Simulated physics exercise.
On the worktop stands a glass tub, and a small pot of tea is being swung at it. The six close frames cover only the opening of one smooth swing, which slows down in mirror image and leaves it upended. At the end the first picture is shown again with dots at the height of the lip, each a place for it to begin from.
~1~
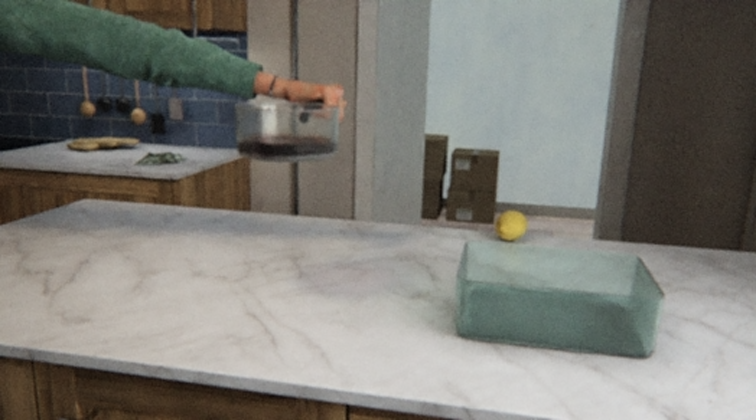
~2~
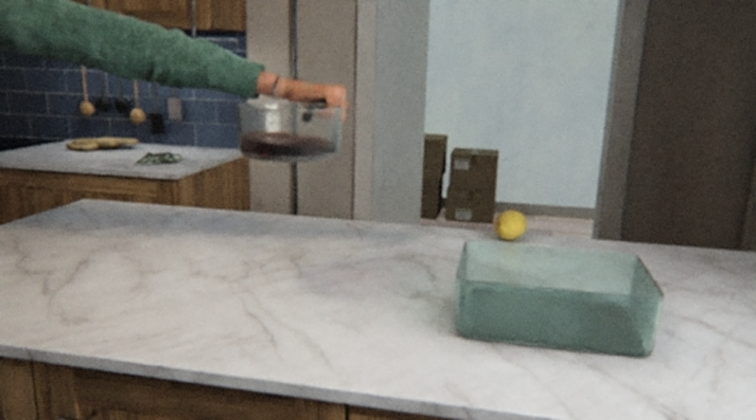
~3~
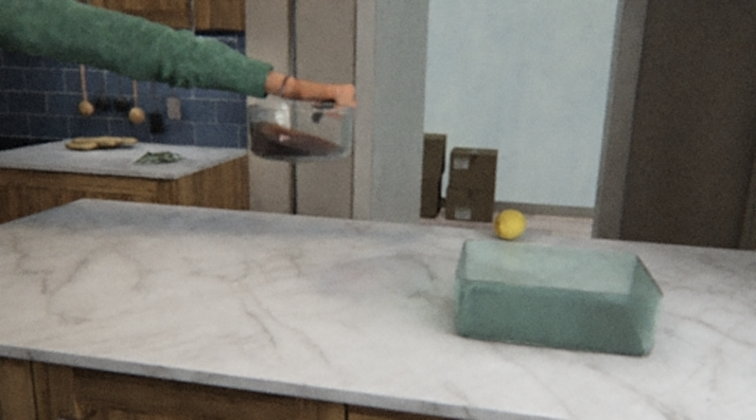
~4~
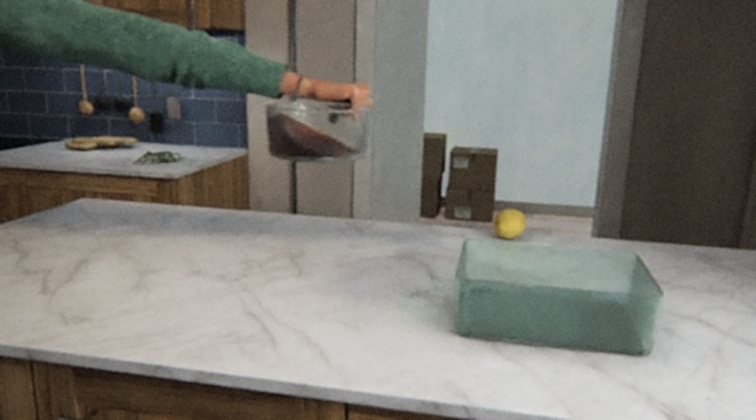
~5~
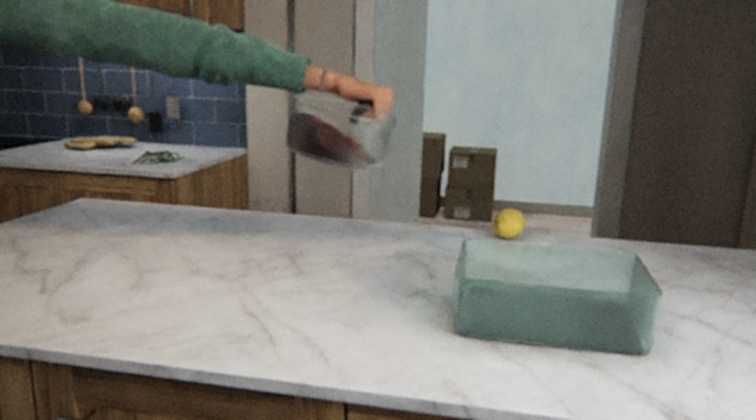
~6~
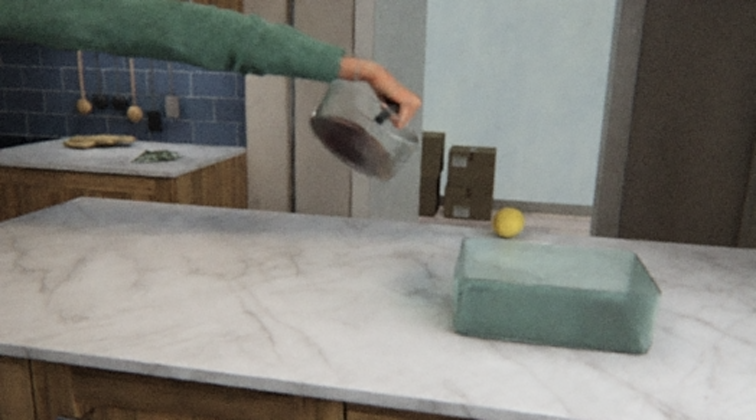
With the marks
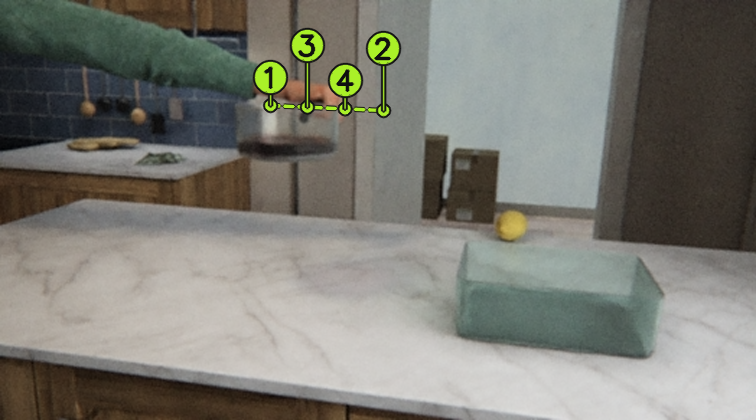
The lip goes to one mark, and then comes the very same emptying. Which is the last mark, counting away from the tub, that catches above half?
1 is the one.
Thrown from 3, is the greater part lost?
No, not at all.
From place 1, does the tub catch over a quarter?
Yes.
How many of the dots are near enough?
All of the four.
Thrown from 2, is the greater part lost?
No.
On the marked copy, 1 at (270, 105); 2 at (383, 110); 3 at (307, 107); 4 at (345, 108).
With 1, about 66 % lands in the tub, 23 % falls short and 11 % goes beside or beyond.
With 2, about 77 % lands in the tub, 10 % falls short and 14 % goes beside or beyond.
With 3, about 76 % lands in the tub, 10 % falls short and 14 % goes beside or beyond.
With 4, about 74 % lands in the tub, 7 % falls short and 19 % goes beside or beyond.
